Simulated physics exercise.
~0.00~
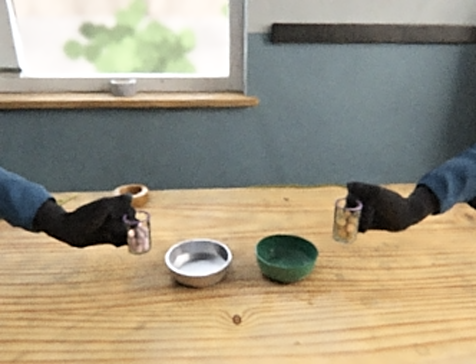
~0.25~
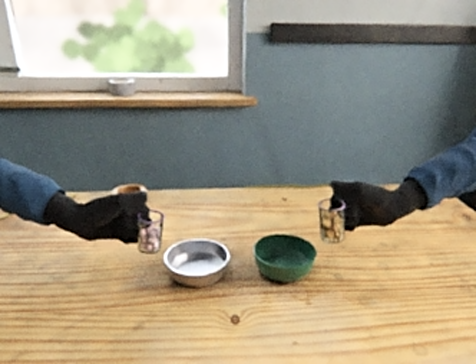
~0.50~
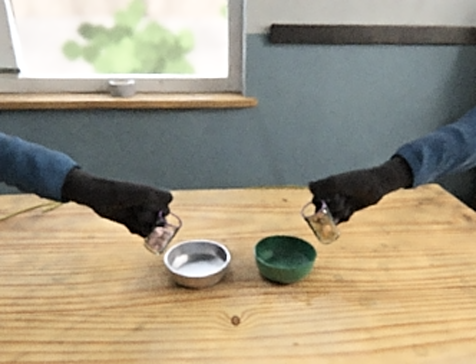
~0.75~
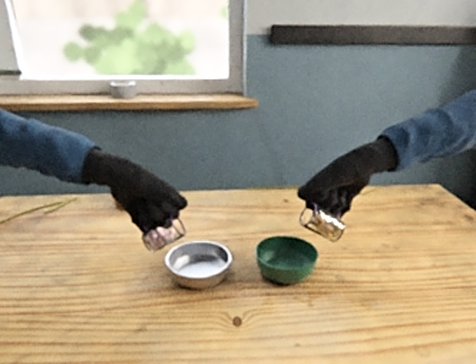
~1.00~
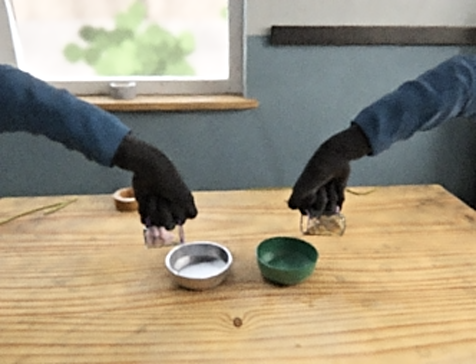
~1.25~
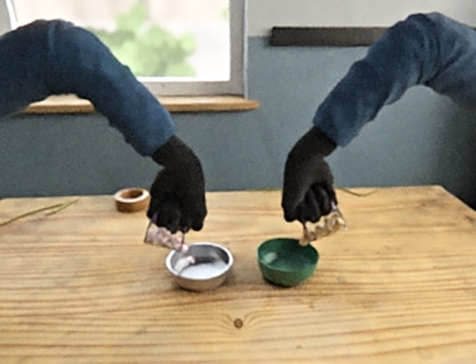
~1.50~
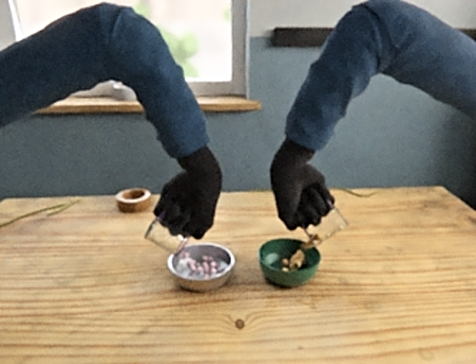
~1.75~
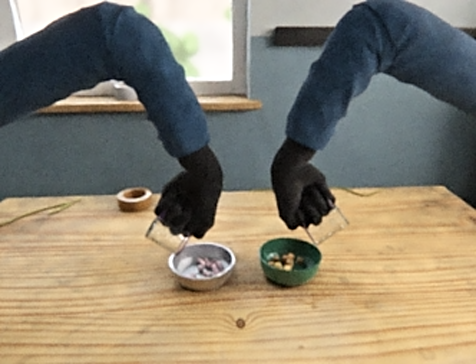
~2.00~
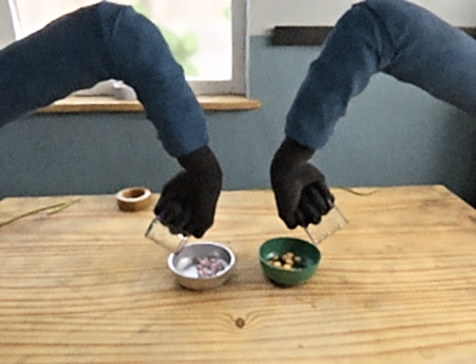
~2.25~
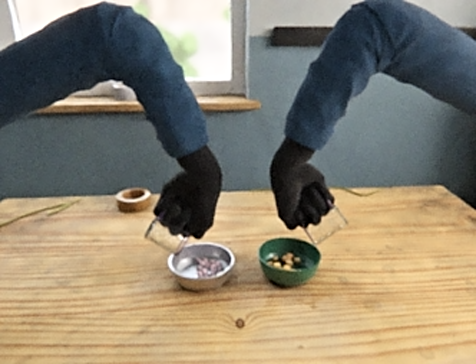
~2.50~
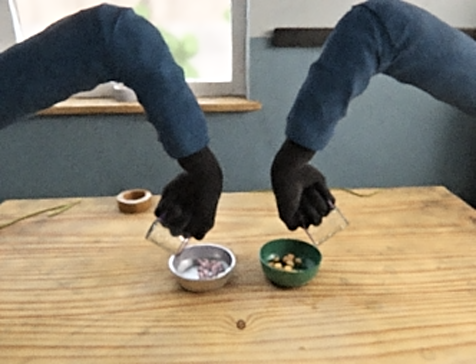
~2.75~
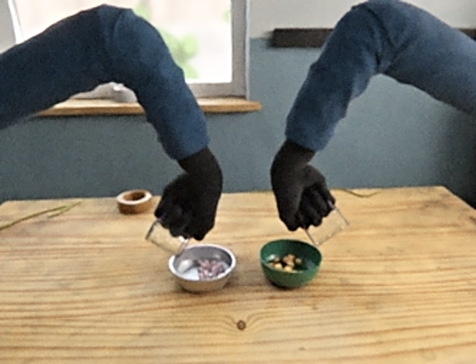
A plain wooden table stands before a blue-grey wall with a bright window at upper left, seen from the front and slightly above by a gently swaying camera. Two black-gloved hands in blue sleeves reach in from either side, each holding a clear cup of small pieces, pinkish on the left and tan on the right. Between them sit a silver bowl and a green bowl. The hands move inward and tip the cups until the pieces tumble out. The cups end upside down and empty, with pinkish pieces in the silver bowl, tan ones in the green, and none on the table.
